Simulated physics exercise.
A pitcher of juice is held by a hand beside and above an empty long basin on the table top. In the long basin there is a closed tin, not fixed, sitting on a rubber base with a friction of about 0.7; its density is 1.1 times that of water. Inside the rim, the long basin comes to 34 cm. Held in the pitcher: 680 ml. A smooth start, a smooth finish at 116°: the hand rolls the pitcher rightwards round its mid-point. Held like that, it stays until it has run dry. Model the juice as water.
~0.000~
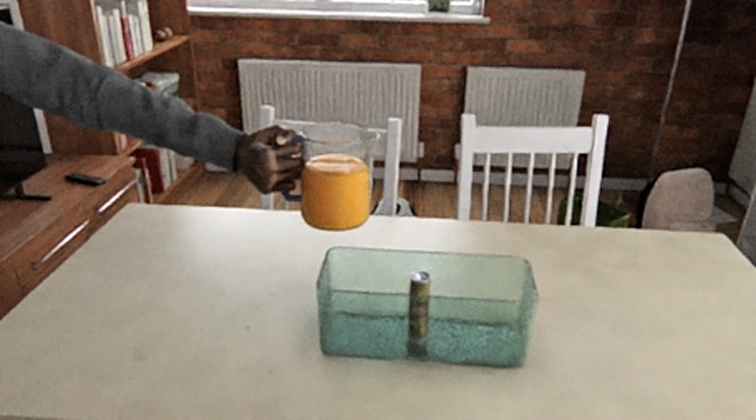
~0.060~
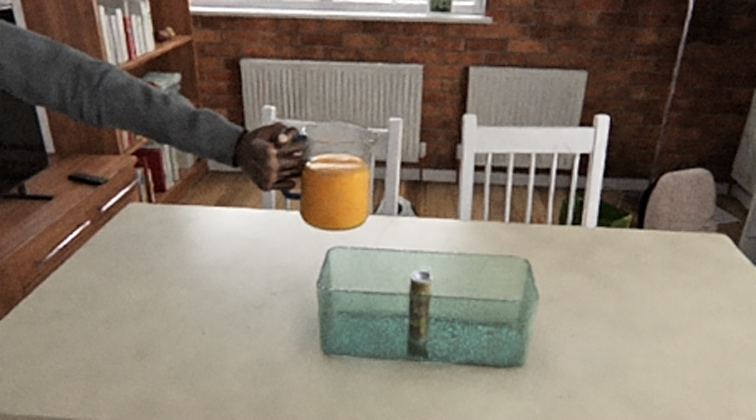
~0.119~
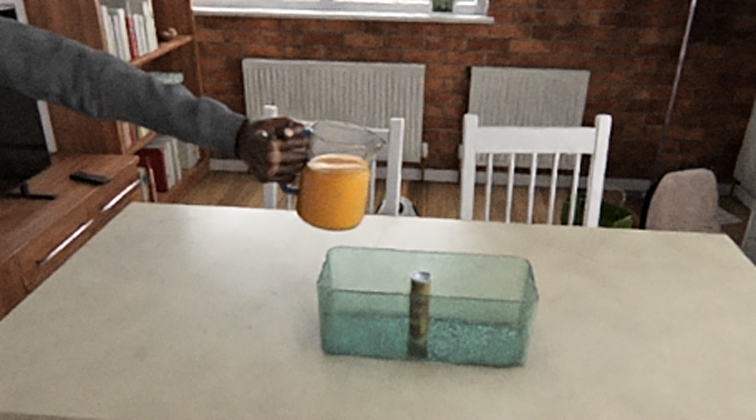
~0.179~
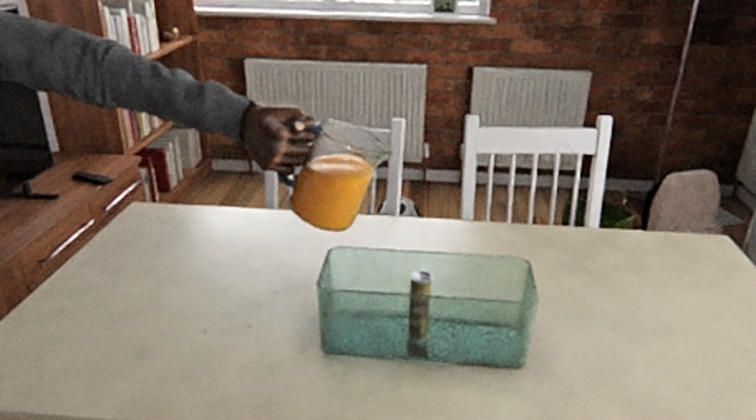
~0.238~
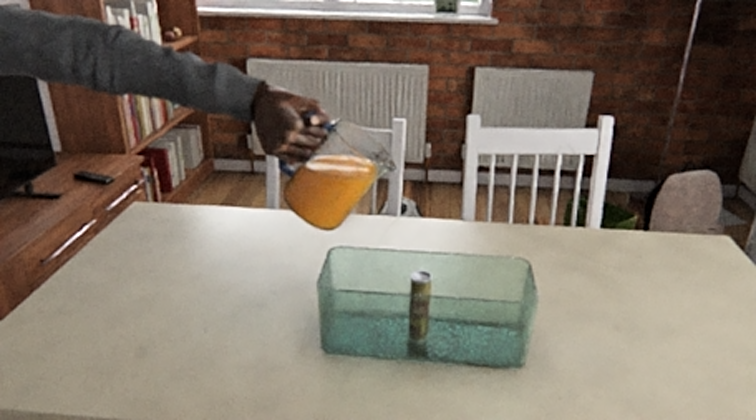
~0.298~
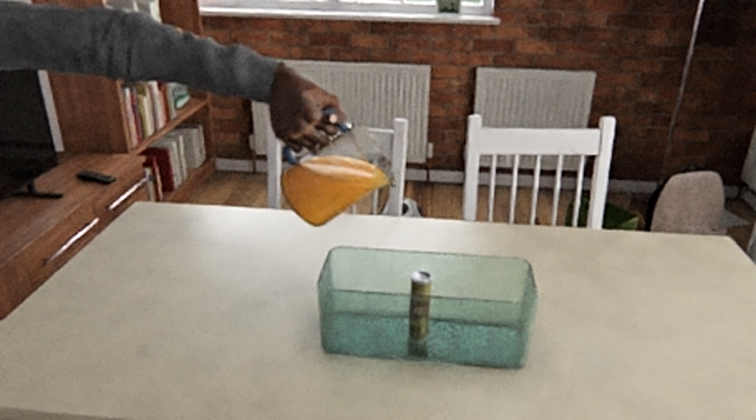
A hand tilting a glass pitcher of orange juice steadily rightwards above a table with a greenish basin holding an upright tin.
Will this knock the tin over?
Yes, it tilts over.
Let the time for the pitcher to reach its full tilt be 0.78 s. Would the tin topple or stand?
The tin tips over.
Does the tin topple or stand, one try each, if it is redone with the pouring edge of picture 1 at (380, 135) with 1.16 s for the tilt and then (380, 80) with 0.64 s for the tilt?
In the first try it comes down; in the second it remains standing.
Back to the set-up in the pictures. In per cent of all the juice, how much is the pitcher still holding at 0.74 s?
12 in a hundred, give or take.
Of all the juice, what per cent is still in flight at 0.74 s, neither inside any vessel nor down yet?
Near 16 per cent, I'd say.
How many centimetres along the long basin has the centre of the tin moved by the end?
About 11.5 cm.
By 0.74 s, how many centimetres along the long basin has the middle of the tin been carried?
Close to 1 cm.
By 0.55 s the tilt is 111° and 59 per cent is still to pour; the tin stands where it began.
By 0.74 s the tilt is 116° and 13 per cent is still to pour; the tin stands 1 cm from where it began.
By 0.93 s the tilt is 116° and 1 per cent is still to pour; the tin leans 22°.
By 1.14 s the tilt is 116° and 0 per cent is still to pour; the tin lies on its side.
At rest the tin lies on its side.
